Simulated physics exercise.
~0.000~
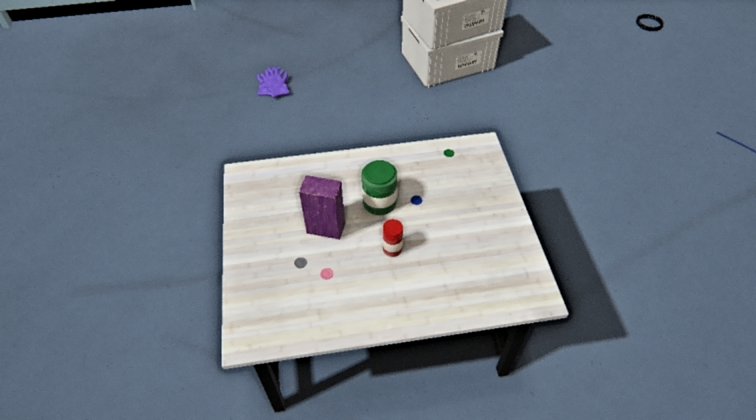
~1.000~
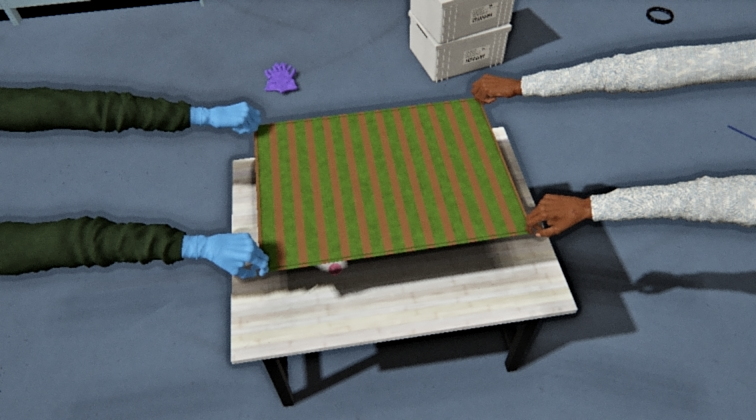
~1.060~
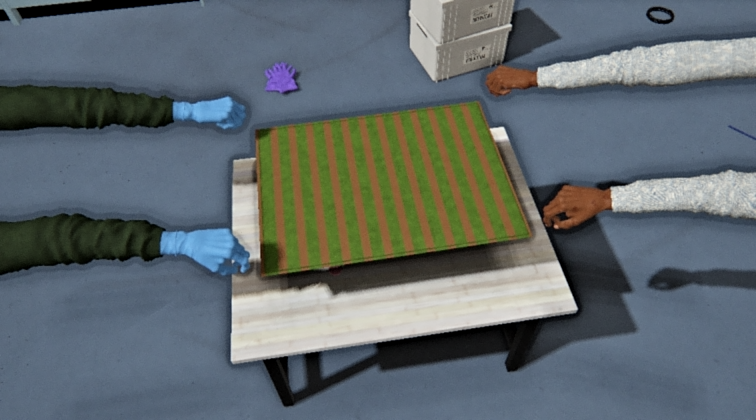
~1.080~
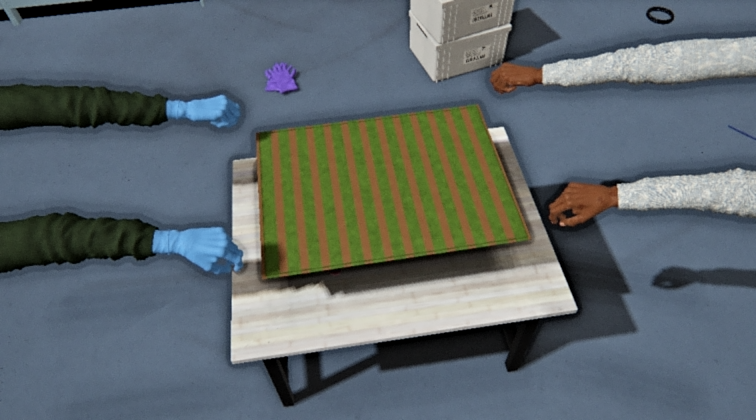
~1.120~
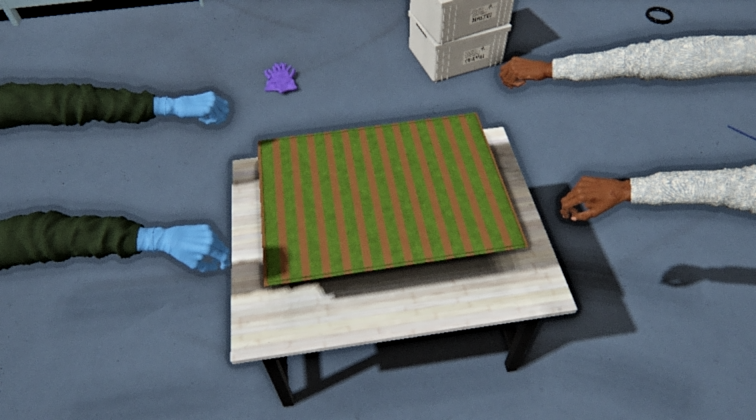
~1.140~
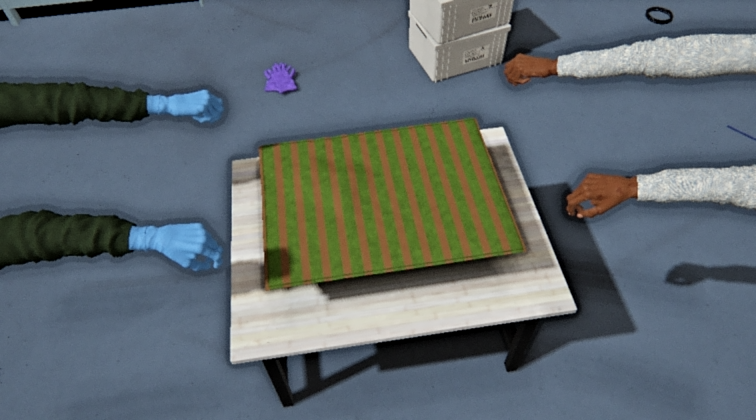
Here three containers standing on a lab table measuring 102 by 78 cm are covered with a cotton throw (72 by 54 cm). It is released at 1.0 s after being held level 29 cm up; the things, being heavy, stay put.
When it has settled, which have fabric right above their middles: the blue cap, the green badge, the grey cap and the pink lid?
In order: The blue cap ends under the cloth; the green badge remains in the open; the grey cap vanishes under it; the pink lid ends under the cloth.
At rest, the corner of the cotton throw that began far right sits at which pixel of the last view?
(442, 156) or thereabouts.
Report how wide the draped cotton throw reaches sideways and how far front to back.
It covers around 66 cm side to side and 54 cm front to back.
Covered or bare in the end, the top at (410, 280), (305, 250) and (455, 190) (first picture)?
Going through the three points in turn, they end up concealed, concealed and showing.
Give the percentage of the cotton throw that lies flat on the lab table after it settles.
I'd say close to 20 in a hundred.
At 1.3 s, 20 % of it is down, spanning 66 by 53 cm, above pink lid, grey cap, blue cap.
At 1.5 s, 20 % of it is down, spanning 66 by 54 cm, above pink lid, grey cap, blue cap.
At 1.7 s, 20 % of it is down, spanning 66 by 53 cm, above pink lid, grey cap, blue cap.
At 1.9 s, 20 % of it is down, spanning 66 by 54 cm, above pink lid, grey cap, blue cap.
At 2.7 s, 20 % of it is down, spanning 66 by 54 cm, above pink lid, grey cap, blue cap.
